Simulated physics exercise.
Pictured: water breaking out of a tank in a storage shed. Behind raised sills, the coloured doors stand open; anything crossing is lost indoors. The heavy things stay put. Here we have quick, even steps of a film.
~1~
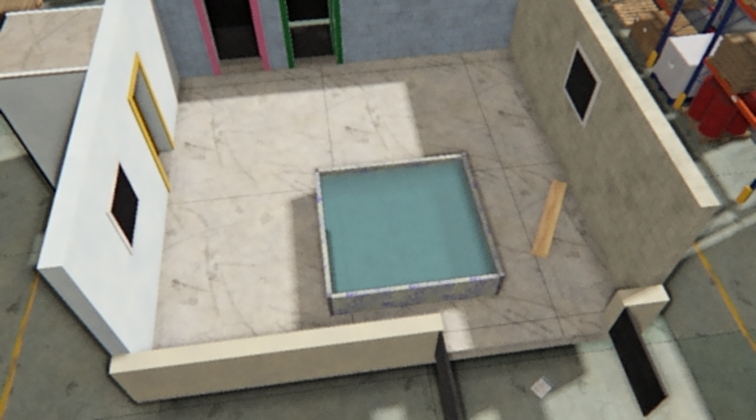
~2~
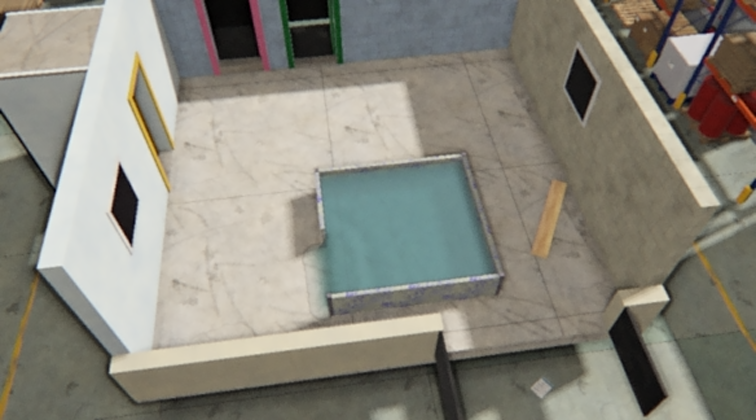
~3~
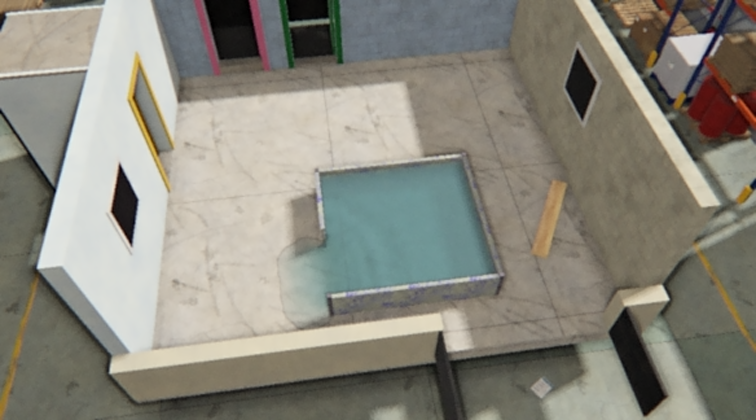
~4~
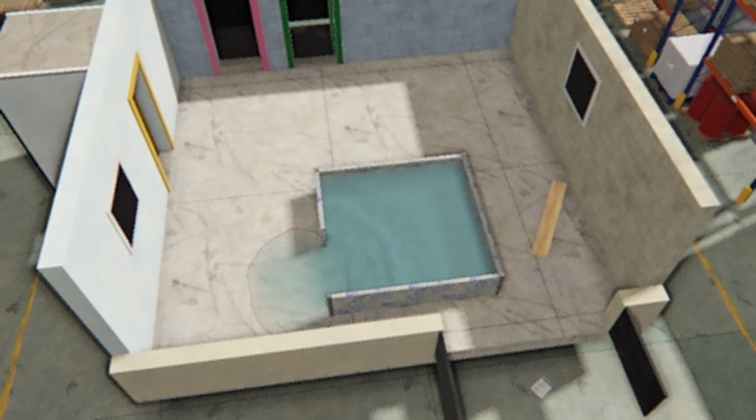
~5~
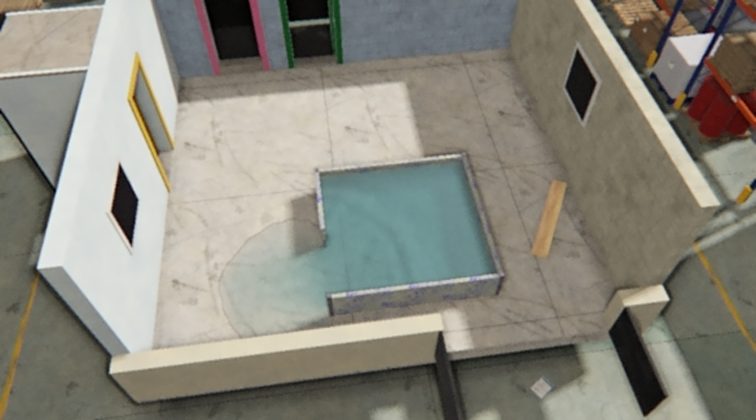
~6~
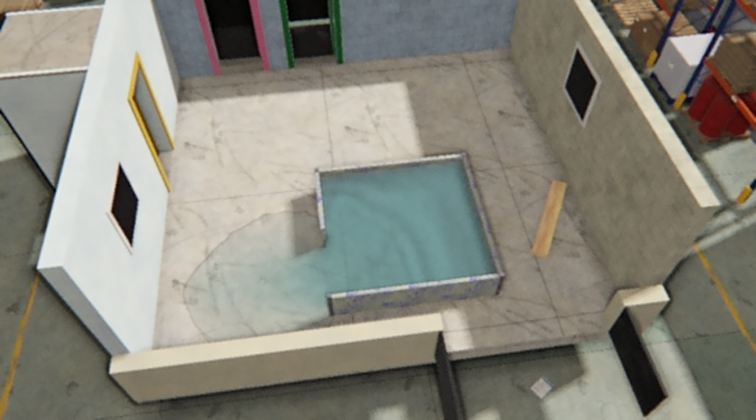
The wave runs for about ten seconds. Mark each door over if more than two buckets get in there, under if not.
Pink door: Under, green door: Over, yellow door: Over.
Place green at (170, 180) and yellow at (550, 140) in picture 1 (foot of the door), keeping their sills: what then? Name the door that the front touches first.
It would be the one in green.
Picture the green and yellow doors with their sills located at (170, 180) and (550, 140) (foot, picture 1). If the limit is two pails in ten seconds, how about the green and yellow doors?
Result - green door crosses the line, yellow door does not reach it.
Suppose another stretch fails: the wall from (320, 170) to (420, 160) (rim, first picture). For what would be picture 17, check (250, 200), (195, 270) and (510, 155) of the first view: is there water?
As listed: Clear, free of water, free of water.
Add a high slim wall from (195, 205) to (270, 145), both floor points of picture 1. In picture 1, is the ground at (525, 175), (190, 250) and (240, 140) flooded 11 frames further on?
Spared, submerged, then spared.
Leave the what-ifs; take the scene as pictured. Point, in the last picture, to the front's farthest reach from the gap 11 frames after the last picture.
I'd say near (172, 166).
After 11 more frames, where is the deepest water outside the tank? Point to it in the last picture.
At about (151, 375).
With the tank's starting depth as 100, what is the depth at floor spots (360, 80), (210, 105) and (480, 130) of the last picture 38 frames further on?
Around 4, 10 and 0 %.
A moment on, water covers 15 % of the floor; the pink door not reached, the green door not reached, the yellow door not reached.
Next, water covers 20 % of the floor; the pink door not reached, the green door not reached, the yellow door wet at the sill, nothing in.
Then, water covers 30 % of the floor; the pink door not reached, the green door not reached, the yellow door under two buckets in.
Later, water covers 55 % of the floor; the pink door wet at the sill, nothing in, the green door under two buckets in, the yellow door under two buckets in.
In the end, water covers 85 % of the floor; the pink door wet at the sill, nothing in, the green door over two buckets in, the yellow door over two buckets in.
